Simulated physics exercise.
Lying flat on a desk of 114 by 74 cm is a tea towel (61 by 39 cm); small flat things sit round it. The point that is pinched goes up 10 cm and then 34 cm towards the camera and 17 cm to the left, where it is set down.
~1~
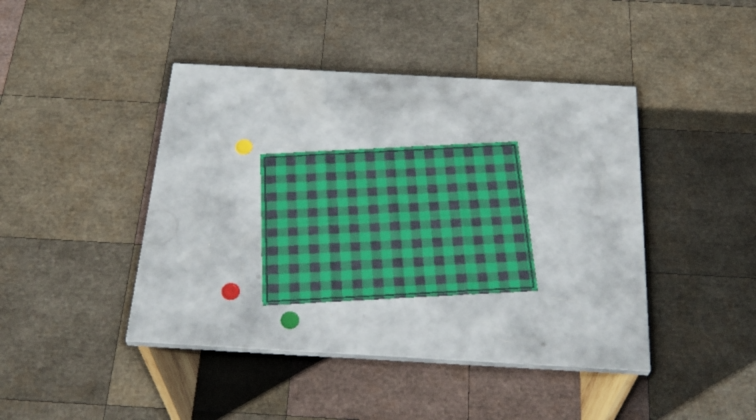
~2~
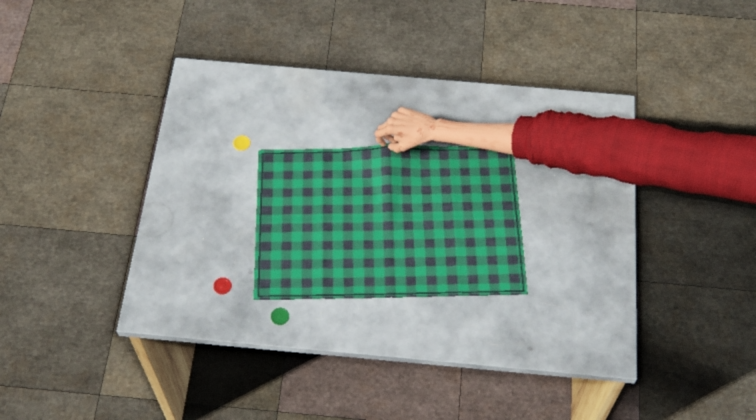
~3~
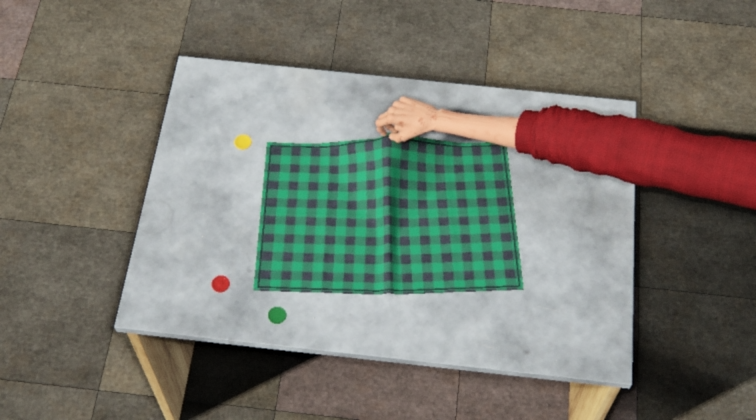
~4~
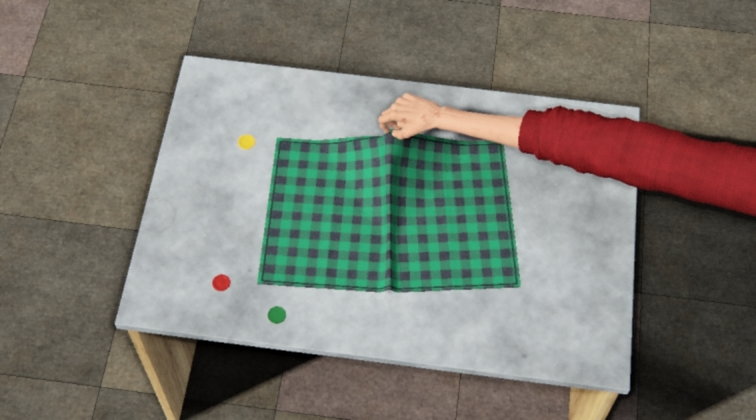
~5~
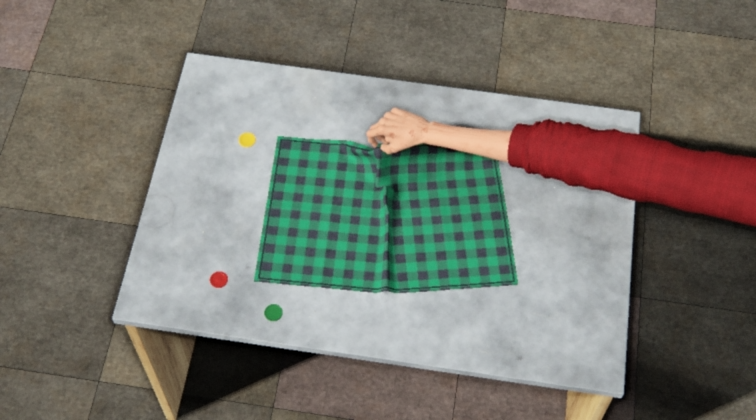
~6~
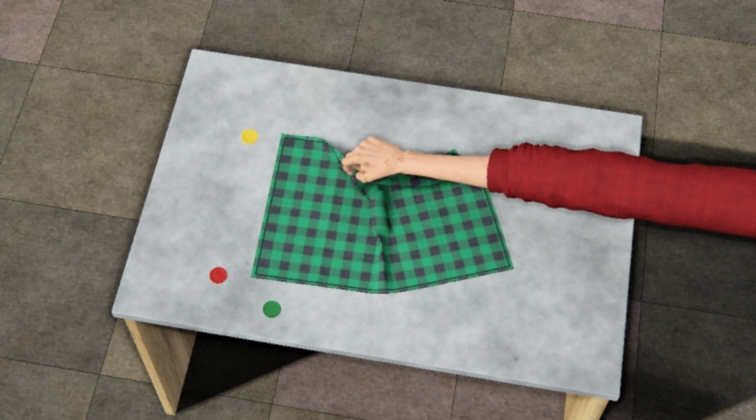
A red-sleeved hand pinches a green checked cloth's far edge, lifts it and drags it left.
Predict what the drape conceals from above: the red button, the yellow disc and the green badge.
One by one: Red button: On show; yellow disc: On show; green badge: On show.
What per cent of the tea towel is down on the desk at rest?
Roughly 50 %.
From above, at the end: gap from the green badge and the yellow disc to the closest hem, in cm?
6 cm and 12 cm, roughly.
Next, 55 % of it is down, spanning 60 by 35 cm, above no small thing.
Then, 45 % of it is down, spanning 60 by 30 cm, above no small thing.
After that, 50 % of it is down, spanning 60 by 30 cm, above no small thing.
Later, 50 % of it is down, spanning 60 by 30 cm, above no small thing.
At the end, 50 % of it is down, spanning 60 by 30 cm, above no small thing.
